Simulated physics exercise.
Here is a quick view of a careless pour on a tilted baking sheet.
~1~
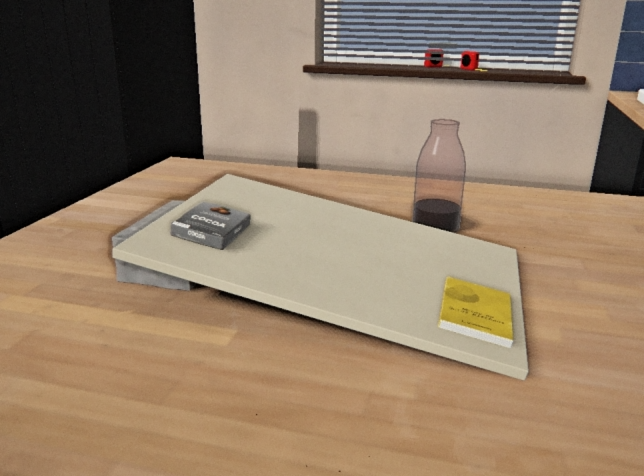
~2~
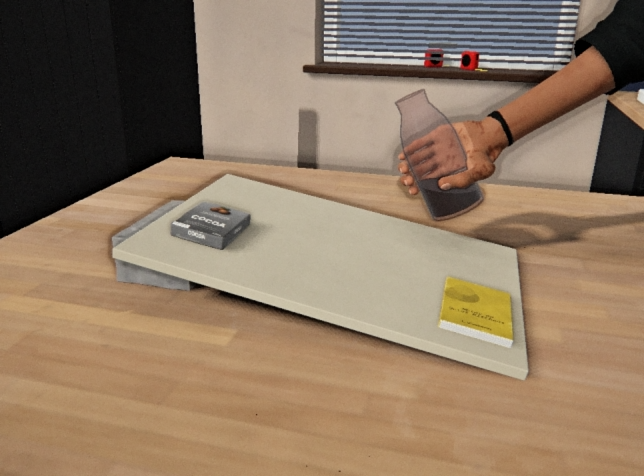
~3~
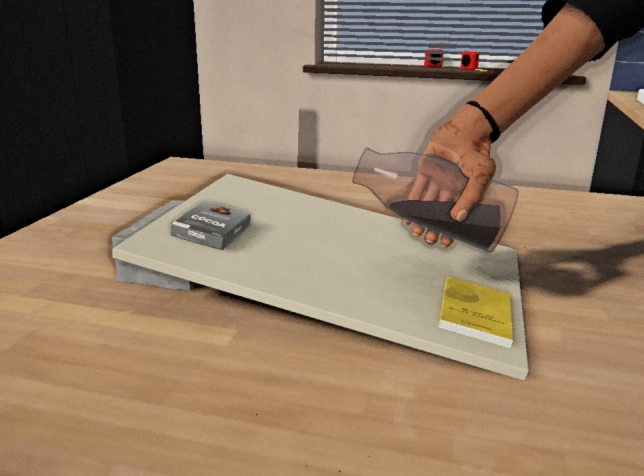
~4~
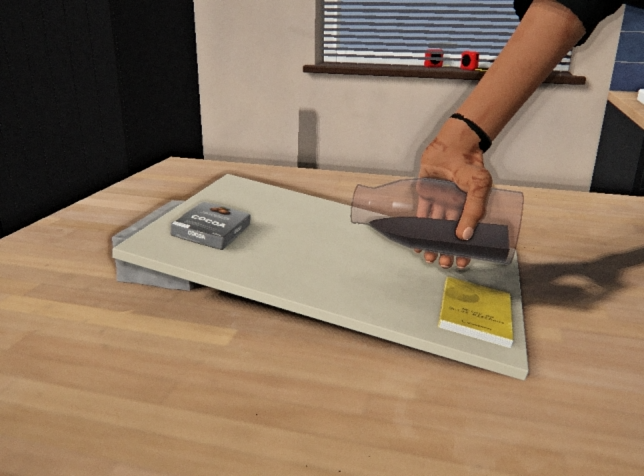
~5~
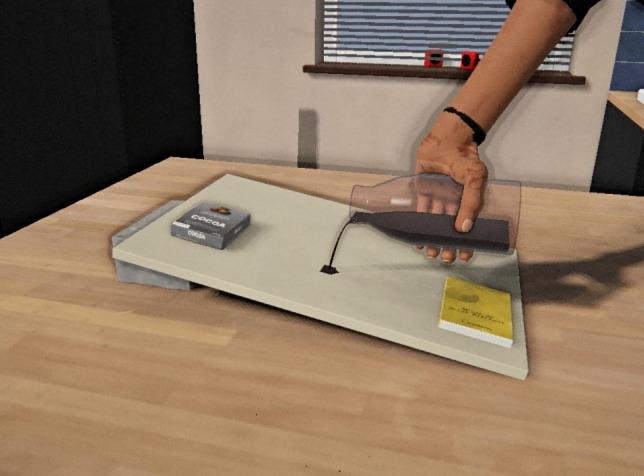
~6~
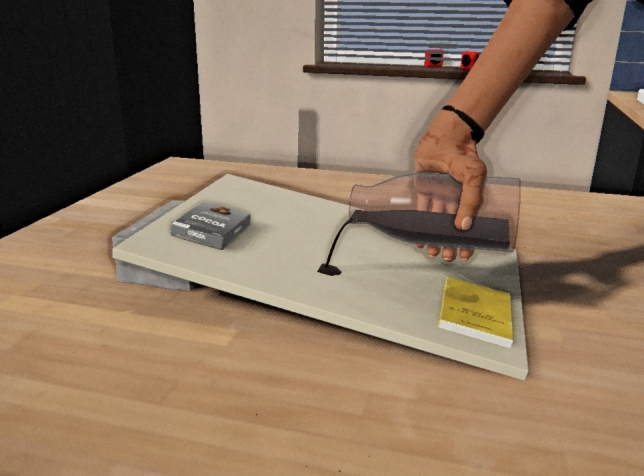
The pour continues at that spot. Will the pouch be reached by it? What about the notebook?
On the left the pouch: No, spared; on the right the notebook: Yes, reached.
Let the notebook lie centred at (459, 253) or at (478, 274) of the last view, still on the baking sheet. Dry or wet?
Try one - it is not hit; try two - it gets hit.
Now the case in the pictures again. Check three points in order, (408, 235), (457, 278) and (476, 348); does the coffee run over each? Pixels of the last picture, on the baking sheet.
Well, in sequence: Spill-free, spilled on, spilled on.
Next, it runs down to the right; the pouch is clear of it; the notebook is clear of it.
After that, it runs down to the right and off the end; the pouch is clear of it; the notebook is in it.
Finally, it runs down to the right and off the end; the pouch is clear of it; the notebook is in it.
